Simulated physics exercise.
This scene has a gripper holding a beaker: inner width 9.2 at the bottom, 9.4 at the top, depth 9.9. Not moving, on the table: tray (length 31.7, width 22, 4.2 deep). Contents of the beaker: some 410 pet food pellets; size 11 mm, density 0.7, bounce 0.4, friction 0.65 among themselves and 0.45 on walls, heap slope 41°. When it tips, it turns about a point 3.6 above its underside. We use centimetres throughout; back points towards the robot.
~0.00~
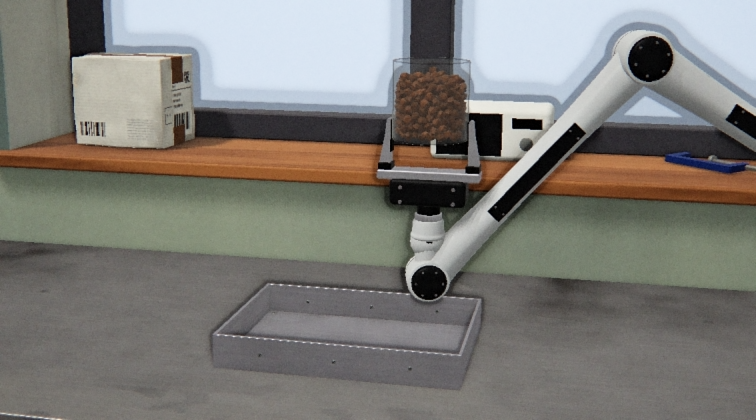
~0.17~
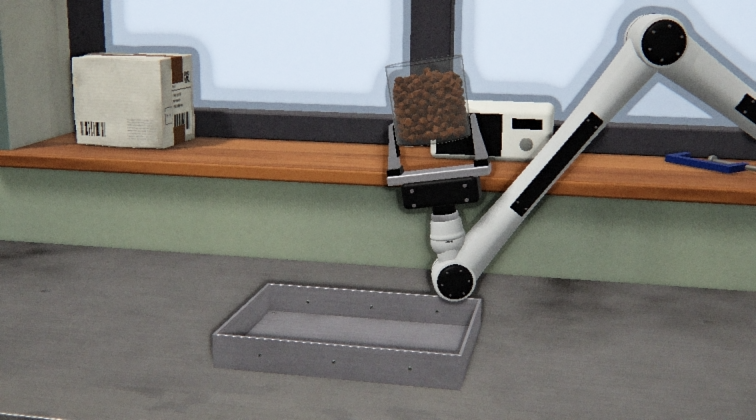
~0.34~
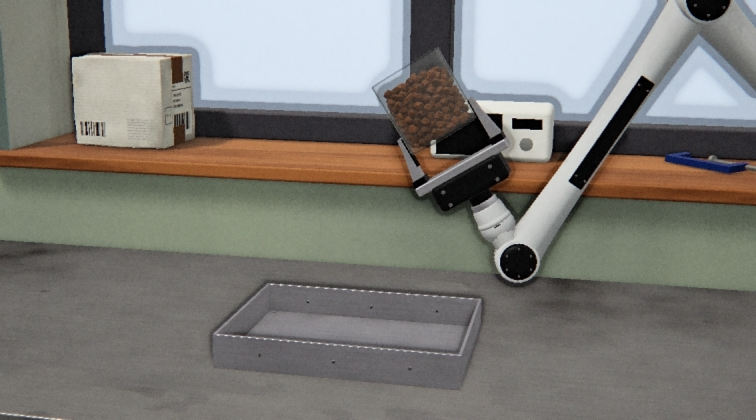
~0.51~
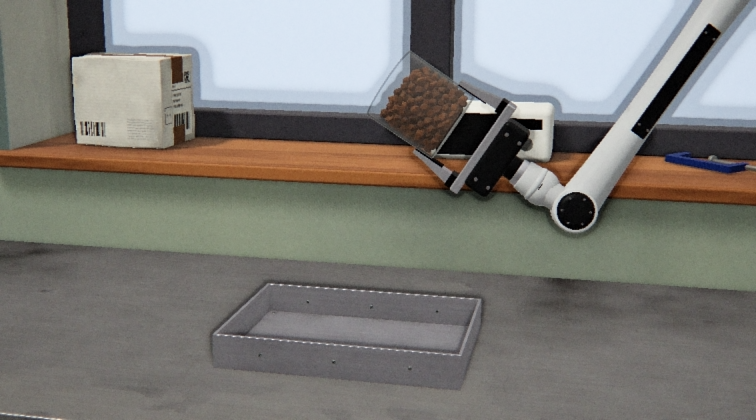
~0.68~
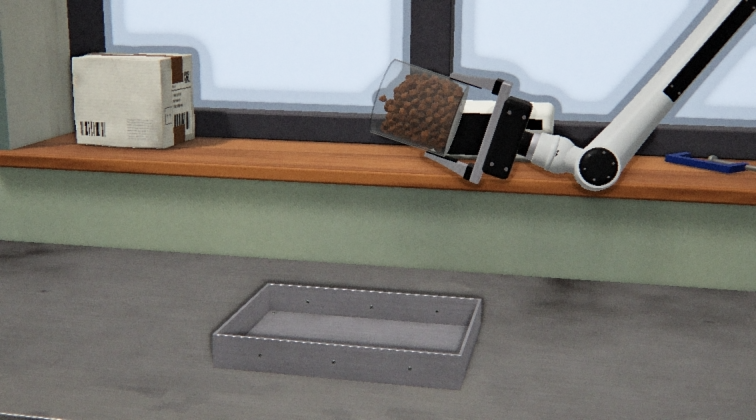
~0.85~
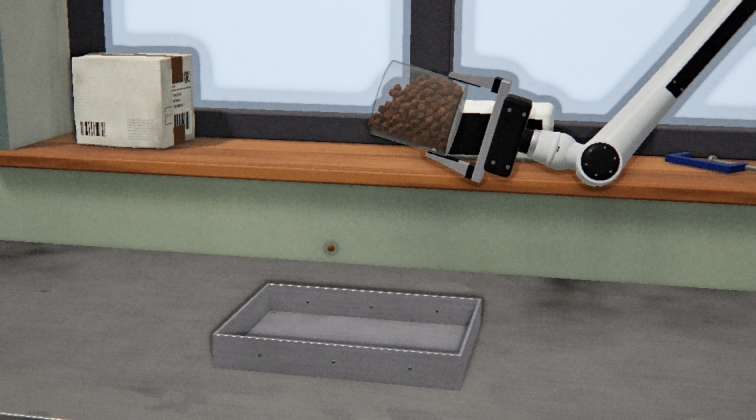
On a grey table below a wooden windowsill, a robot arm holds an upright clear beaker of brown pellets behind an empty, shallow grey tray. The arm tilts the beaker to the left until it lies nearly sideways, the pellets shifting inside, and then a single pellet drops from it.
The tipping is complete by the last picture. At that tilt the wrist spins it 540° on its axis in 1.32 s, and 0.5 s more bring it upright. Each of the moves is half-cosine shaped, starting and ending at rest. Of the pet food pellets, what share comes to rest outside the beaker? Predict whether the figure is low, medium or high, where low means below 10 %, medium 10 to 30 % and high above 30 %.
Medium.
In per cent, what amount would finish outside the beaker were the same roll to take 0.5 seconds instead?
Then about 10 per cent.
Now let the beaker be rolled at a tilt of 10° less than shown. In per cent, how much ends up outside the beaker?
It comes to around 0 percent.
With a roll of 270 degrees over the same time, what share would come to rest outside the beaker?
In that case it would be around 15 percent.
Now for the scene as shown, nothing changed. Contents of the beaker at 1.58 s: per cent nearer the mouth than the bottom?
Mouth-half share: Approx. 40 %.
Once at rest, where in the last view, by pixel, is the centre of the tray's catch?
Around (307, 342).
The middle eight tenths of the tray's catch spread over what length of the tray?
14 cm.
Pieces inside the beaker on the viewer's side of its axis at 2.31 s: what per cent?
My guess would be around 60 per cent.
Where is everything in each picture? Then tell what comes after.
In the first picture, beaker middle at (431, 101), upright; upper third of the load around (429, 86), from x 400 to 465, top at y 70; 406 in the beaker.
In the second picture, beaker middle at (429, 101), tipped 9°; upper third of the load around (429, 86), from x 395 to 465, top at y 70.
In the third picture, beaker middle at (425, 103), tipped 32°; upper third of the load around (428, 89), from x 390 to 465, top at y 70.
In the fourth picture, beaker middle at (422, 106), tipped 58°; upper third of the load around (426, 91), from x 385 to 465, top at y 70.
In the fifth picture, beaker middle at (421, 108), tipped 73°; upper third of the load around (425, 94), from x 385 to 460, top at y 75.
In the sixth picture, beaker middle at (421, 109), tipped 75°; upper third of the load around (428, 95), from x 330 to 460, top at y 80; 405 in the beaker, 1 in flight or on a rim.
By 1.58 s, tipped 75°, highest piece 37 above the table; 371 in the beaker, 25 in the tray, 10 in flight or on a rim.
By 2.31 s, tipped 62°, highest piece 37 above the table; 330 in the beaker, 70 in the tray, 6 in flight or on a rim.
By 2.87 s, upright, highest piece 39 above the table; 329 in the beaker, 77 in the tray.
By 3.57 s, upright, highest piece 39 above the table; 329 in the beaker, 77 in the tray.
Final count, 329 in the beaker, 77 in the tray. That is 19 % outside the beaker.
